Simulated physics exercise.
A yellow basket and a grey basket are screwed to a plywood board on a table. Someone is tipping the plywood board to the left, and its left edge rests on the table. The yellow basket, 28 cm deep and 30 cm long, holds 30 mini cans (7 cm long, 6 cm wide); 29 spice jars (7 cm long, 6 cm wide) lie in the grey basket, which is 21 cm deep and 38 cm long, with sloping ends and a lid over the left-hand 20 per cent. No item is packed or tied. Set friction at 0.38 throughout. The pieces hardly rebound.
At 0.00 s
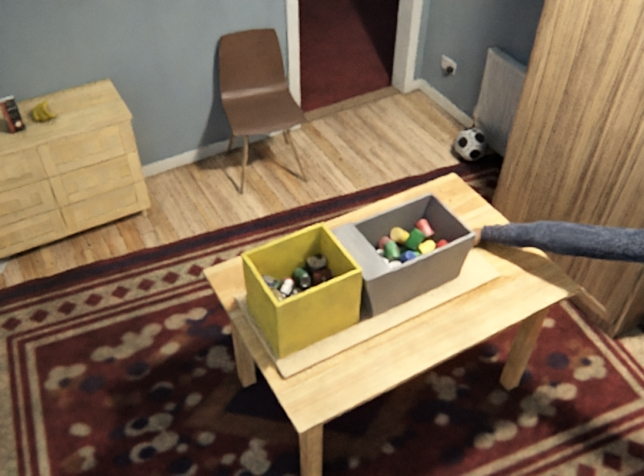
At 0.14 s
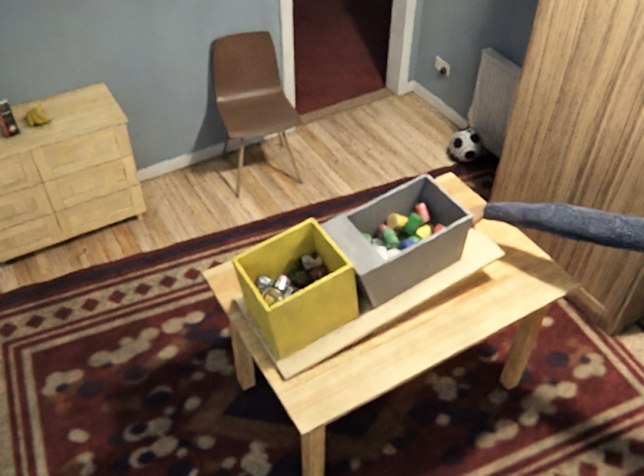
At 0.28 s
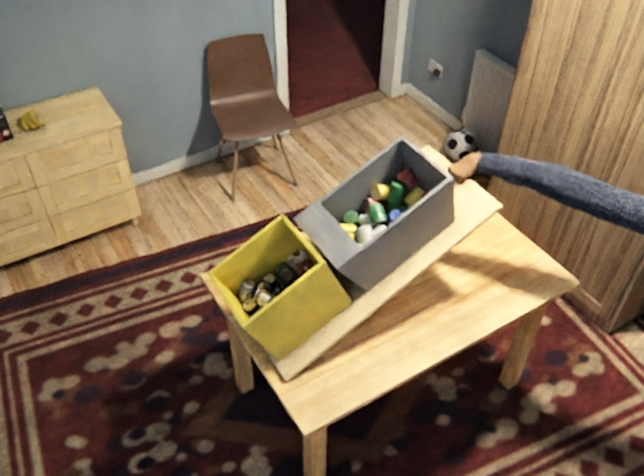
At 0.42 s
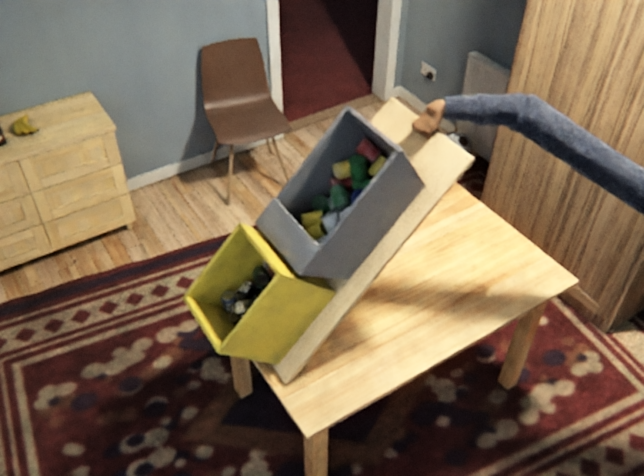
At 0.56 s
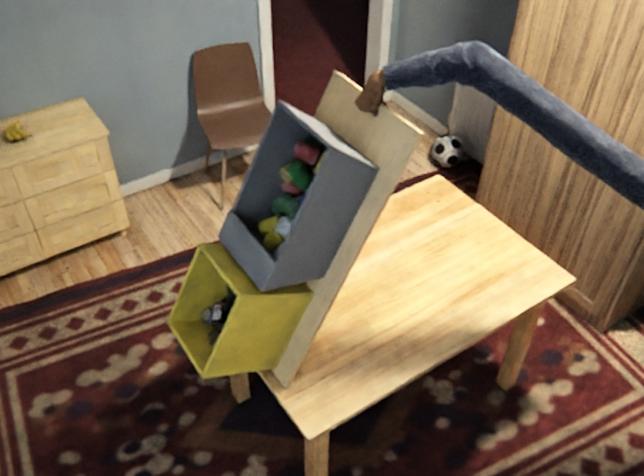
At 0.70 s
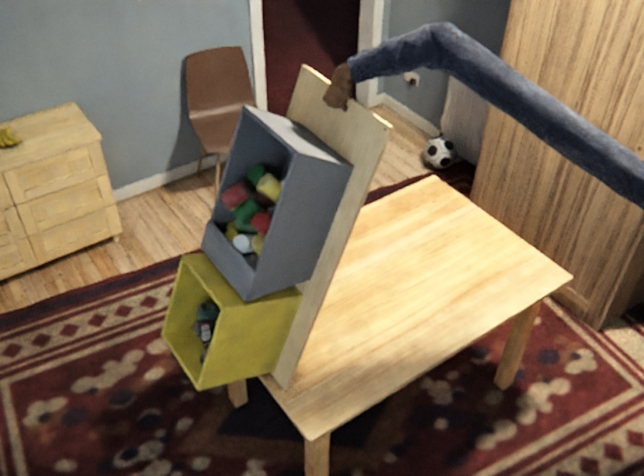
We see a blue-sleeved arm raise the right end of a board on a wooden table, tilting it steeply to the left with its attached yellow and grey baskets, as the small items shift inside them.
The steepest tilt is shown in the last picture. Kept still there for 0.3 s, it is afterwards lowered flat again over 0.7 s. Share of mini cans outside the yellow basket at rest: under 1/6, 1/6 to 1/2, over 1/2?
I would predict the loss comes to less than one in six.
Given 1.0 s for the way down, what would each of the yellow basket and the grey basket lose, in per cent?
In that case yellow basket 0 %, grey basket 20 %.
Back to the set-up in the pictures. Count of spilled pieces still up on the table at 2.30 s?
Roughly 1.
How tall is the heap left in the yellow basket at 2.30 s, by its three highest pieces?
About 17 cm.
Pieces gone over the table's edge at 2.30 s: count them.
Estimated number of pieces: About 3.
After 0.96 s, tilt 68°; yellow basket 30 in, 0 out and grey basket 25 in, 4 out.
After 1.28 s, tilt 44°; yellow basket 30 in, 0 out and grey basket 25 in, 4 out.
After 1.73 s, tilt 0°; yellow basket 30 in, 0 out and grey basket 25 in, 4 out.
Outcome (at 2.30 s), yellow basket 30 in, 0 out and grey basket 25 in, 4 out. Asked share, 0 of 30, 0 per cent.
